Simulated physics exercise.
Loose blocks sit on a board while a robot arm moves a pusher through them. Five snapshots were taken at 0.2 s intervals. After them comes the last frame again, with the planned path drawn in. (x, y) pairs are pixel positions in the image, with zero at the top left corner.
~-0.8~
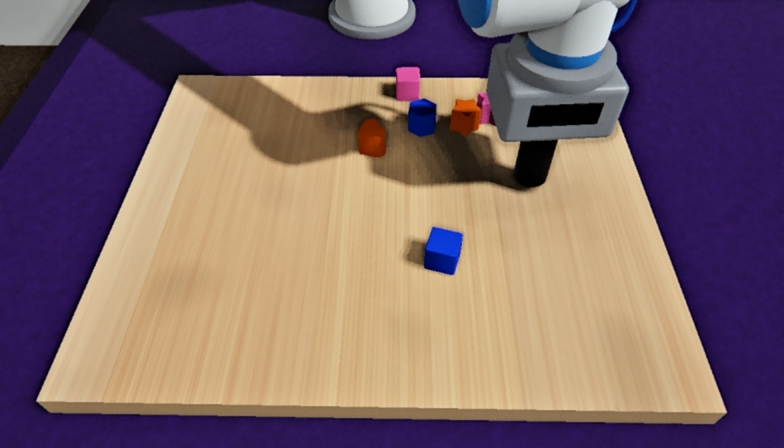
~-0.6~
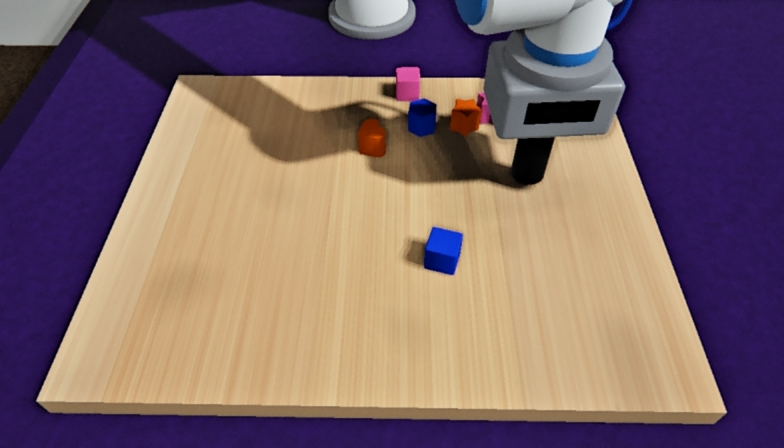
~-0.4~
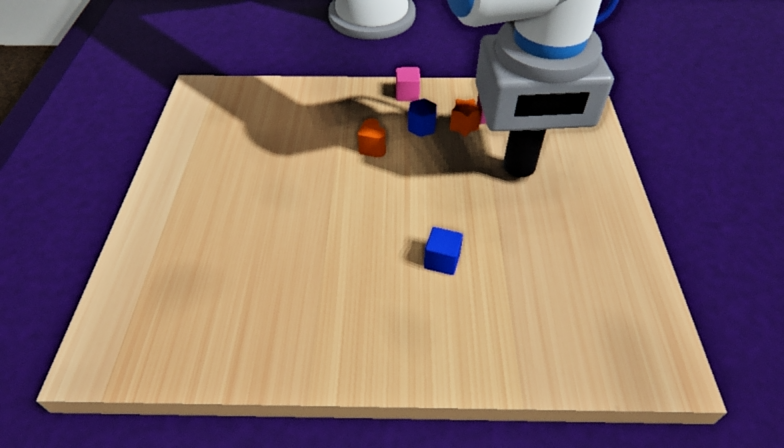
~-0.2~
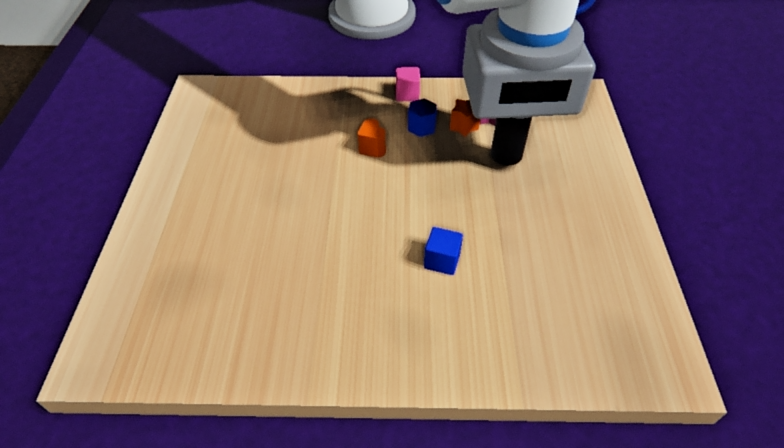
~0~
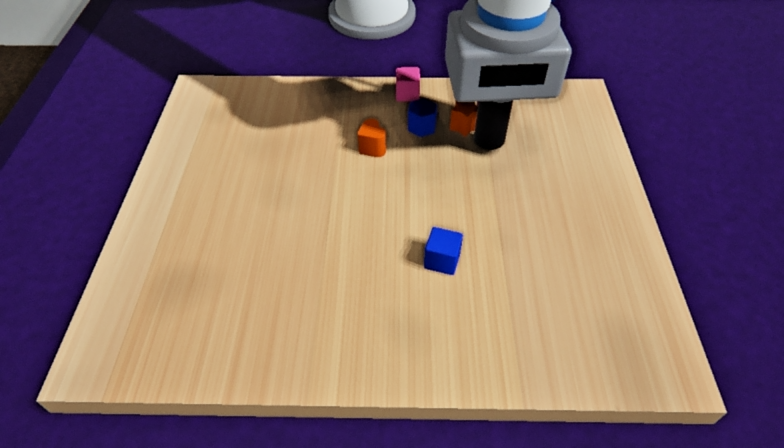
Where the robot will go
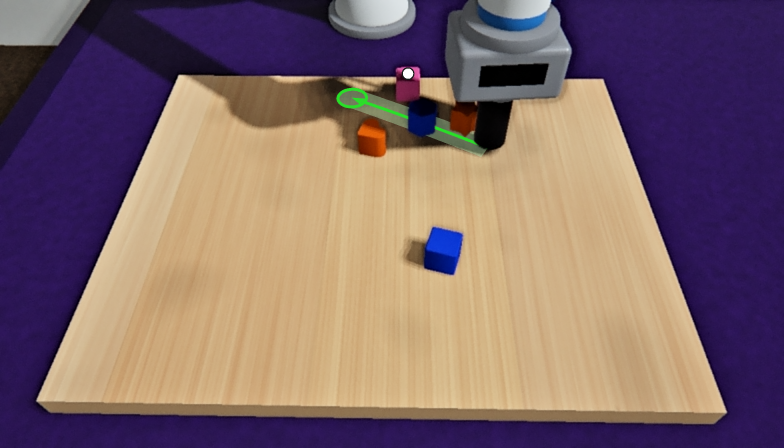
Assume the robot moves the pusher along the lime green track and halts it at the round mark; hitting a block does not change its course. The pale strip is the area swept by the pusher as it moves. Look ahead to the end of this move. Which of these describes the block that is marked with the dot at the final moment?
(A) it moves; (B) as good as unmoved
It's B.
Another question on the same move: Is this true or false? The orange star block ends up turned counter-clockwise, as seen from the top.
The claim does not hold.
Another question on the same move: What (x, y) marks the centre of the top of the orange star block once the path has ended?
At the end it should sit near (454, 94).
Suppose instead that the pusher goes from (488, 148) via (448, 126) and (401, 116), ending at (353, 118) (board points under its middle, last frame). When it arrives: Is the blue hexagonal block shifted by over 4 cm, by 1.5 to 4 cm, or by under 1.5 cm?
The displacement of the blue hexagonal block is above 4 cm.
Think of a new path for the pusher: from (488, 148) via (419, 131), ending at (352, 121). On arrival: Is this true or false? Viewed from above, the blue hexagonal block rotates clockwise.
True
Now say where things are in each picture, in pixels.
The first frame shows pusher tip at (530, 176); block tops, pink square block at (408, 74); blue hexagonal block at (423, 107); orange star block at (466, 106).
The second frame shows pusher at (527, 174); blocks unchanged.
The third frame shows pusher at (519, 166); blocks unchanged.
The fourth frame shows pusher at (506, 155); blocks unchanged.
The fifth frame shows pusher at (489, 140); pink square block at (408, 74); blue hexagonal block at (423, 107); orange star block at (466, 106).
Path on the board, from (488, 148) to (352, 98); the dot is on the pink square block.
The first path, step by step. One third of the way, pusher at (440, 121); blue hexagonal block at (413, 104); orange star block at (455, 95), turned 65° clockwise.
Two thirds of the way, pusher at (395, 105); blue hexagonal block at (366, 93), turned 20° anticlockwise; orange star block at (454, 94), turned 75° clockwise.
At the end, pusher at (352, 90); pink square block in place; blue hexagonal block at (336, 93), turned 65° anticlockwise; orange star block at (454, 94), turned 75° clockwise.
